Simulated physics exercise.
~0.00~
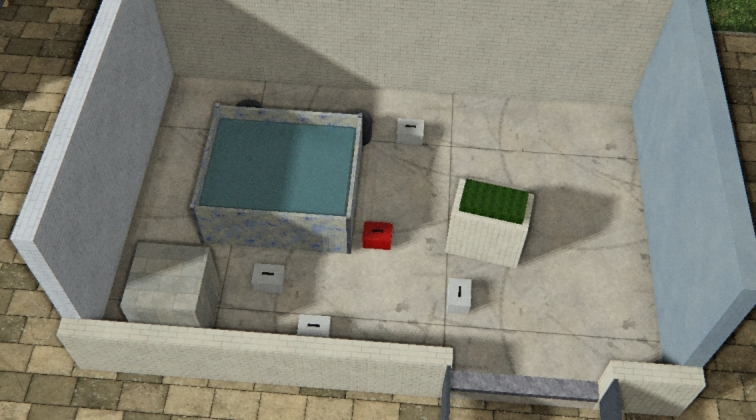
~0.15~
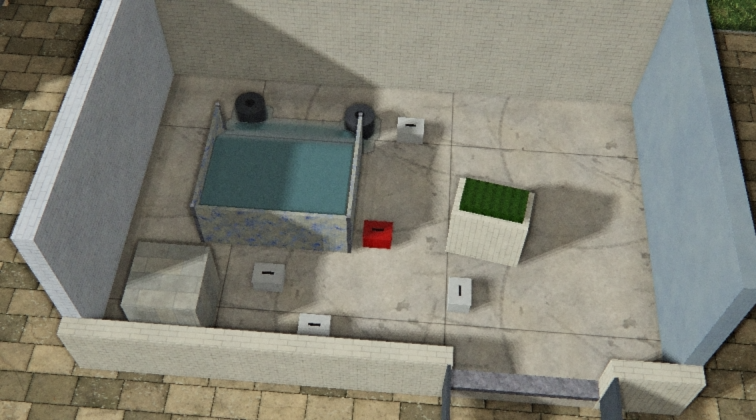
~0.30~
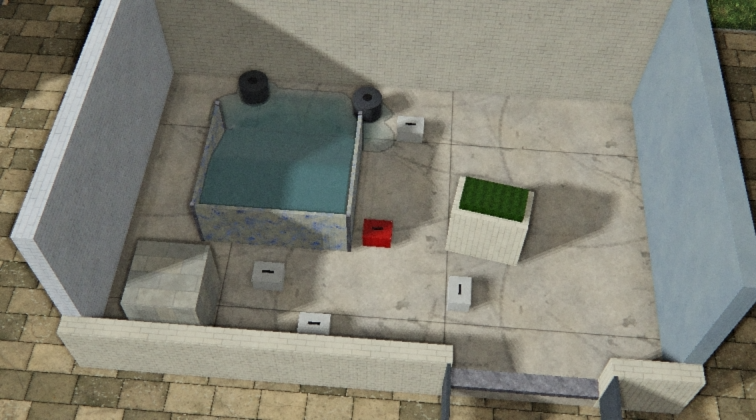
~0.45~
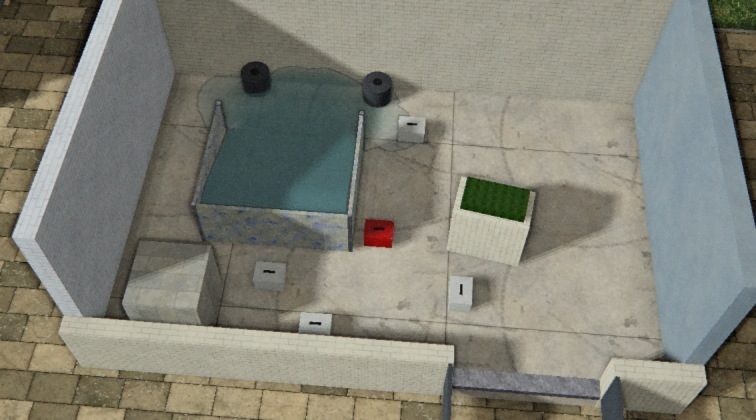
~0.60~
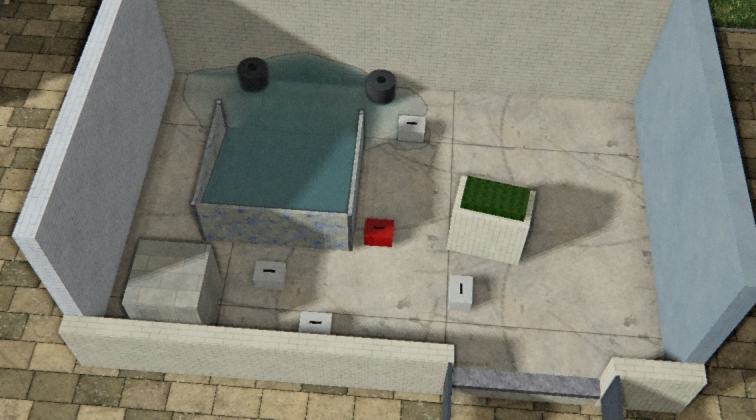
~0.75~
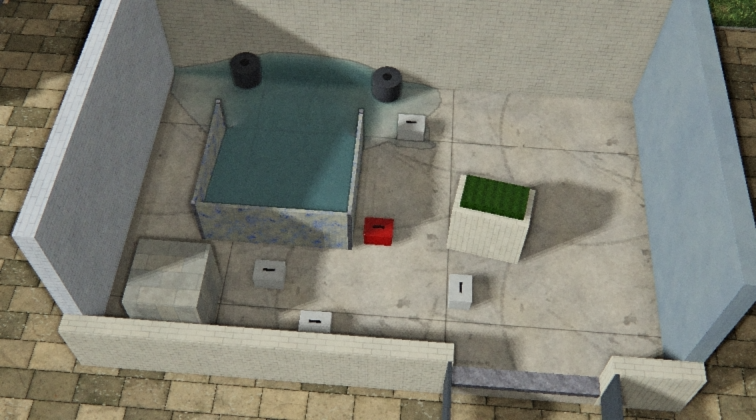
Service yard seen from above, water spreading from an opened tank and pushing two dark tubs back toward the rear wall.
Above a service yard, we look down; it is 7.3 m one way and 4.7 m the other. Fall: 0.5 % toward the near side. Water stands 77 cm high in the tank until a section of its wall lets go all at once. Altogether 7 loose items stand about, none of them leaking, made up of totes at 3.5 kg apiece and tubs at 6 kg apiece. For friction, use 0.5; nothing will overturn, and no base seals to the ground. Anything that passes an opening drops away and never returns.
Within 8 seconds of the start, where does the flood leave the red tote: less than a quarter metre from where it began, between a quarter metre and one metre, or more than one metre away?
Less than a quarter metre away.
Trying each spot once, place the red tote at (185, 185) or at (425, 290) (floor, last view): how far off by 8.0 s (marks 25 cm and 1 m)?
Swept far; swept far.
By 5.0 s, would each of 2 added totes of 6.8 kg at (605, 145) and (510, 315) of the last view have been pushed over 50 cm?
First far enough, second not far enough.
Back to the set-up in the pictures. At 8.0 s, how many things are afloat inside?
Total: 3.
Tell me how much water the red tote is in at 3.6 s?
Depth: About 1 cm.
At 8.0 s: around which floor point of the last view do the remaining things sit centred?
The average lands around (489, 276).
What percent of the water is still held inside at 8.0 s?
Somewhere near 90 percent, give or take.
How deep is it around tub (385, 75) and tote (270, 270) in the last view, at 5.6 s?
I'd estimate 8 cm for the first and 8 cm for the second.
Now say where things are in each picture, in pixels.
The red tote at (378, 231) rests on the ground; 3.3 m2 under water; 0 of 7 have shifted, in the first picture.
The red tote at (378, 230) rests on the ground; water covers 4.4 m2; 2 of 7 have shifted, in the second picture.
The red tote at (378, 229) rests on the ground; 5.9 m2 under water; 2 of 7 have shifted, in the third picture.
The red tote at (379, 229) rests on the ground; 7.2 m2 under water; 2 of 7 have shifted, in the fourth picture.
The red tote at (379, 228), on the bottom; water covers 7.8 m2; 2 of 7 have shifted, in the fifth picture.
The red tote at (379, 227), on the bottom; 8.1 m2 under water; 2 of 7 have shifted, in the sixth picture.
After 1.6 s the red tote is near (379, 227), 0.0 m from its start, aground; 0 of 7 are out; 1 afloat.
After 3.6 s the red tote is near (379, 227), 0.0 m from its start, aground; 0 of 7 are out; 1 afloat.
After 5.6 s the red tote is near (379, 227), 0.0 m from its start, aground; 0 of 7 are out; 5 afloat.
After 8.0 s the red tote is near (379, 227), 0.0 m from its start, aground; 2 of 7 are out; 3 afloat.
